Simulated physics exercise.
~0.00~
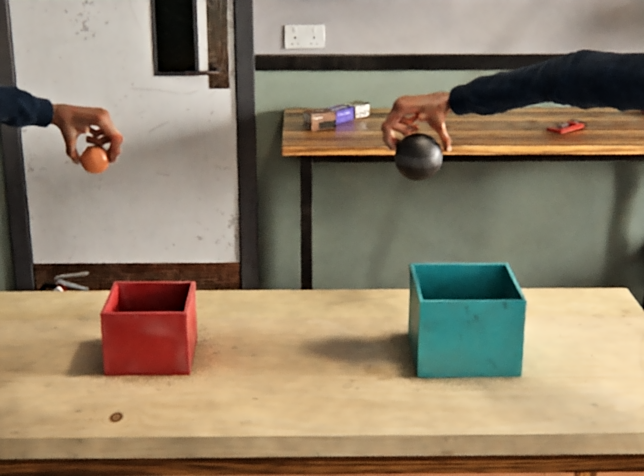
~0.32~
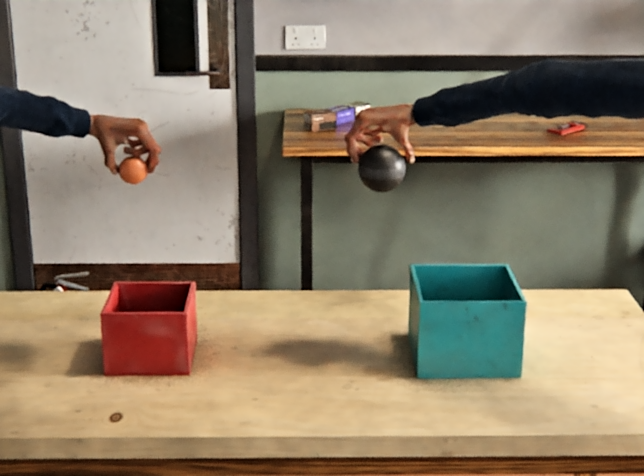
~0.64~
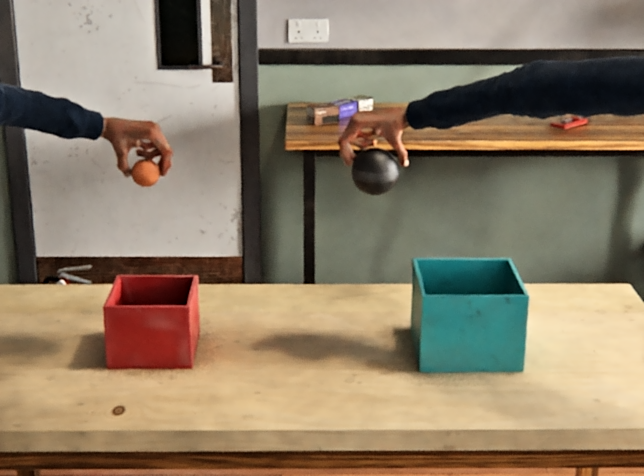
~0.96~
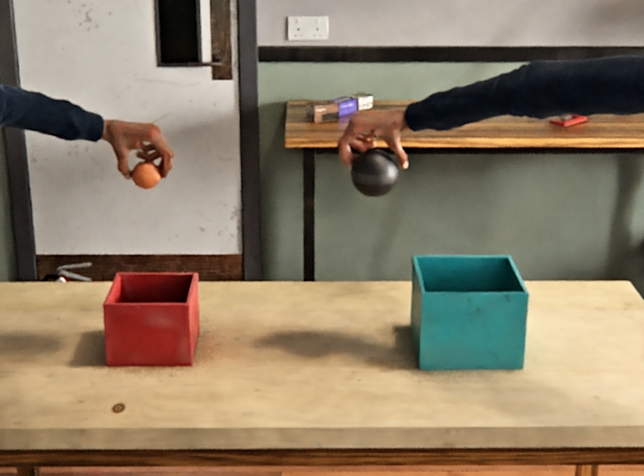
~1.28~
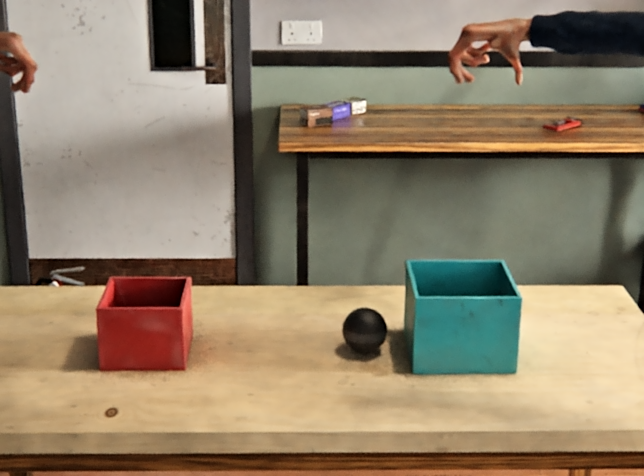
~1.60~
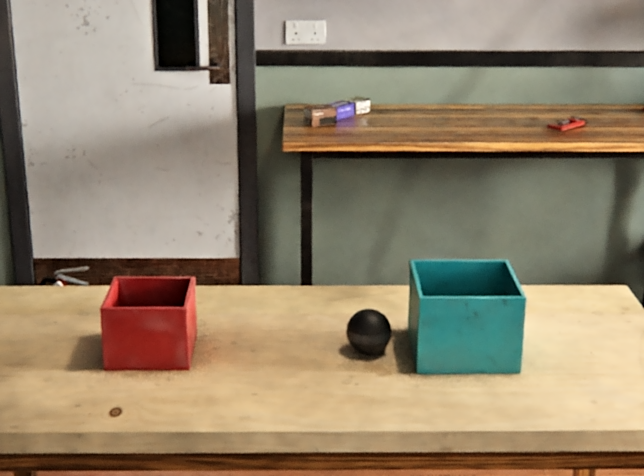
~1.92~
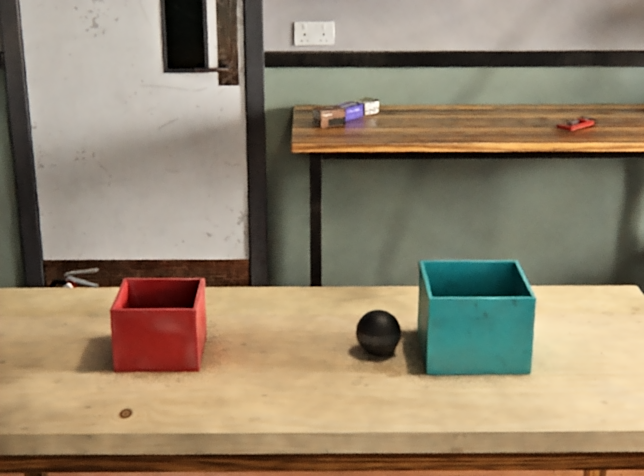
In this clip, two hands hold an orange tomato and a black ball above a table, move them inward and let go, then withdraw. The black ball ends up on the table beside the teal crate, while the tomato lands inside the red container, out of sight.
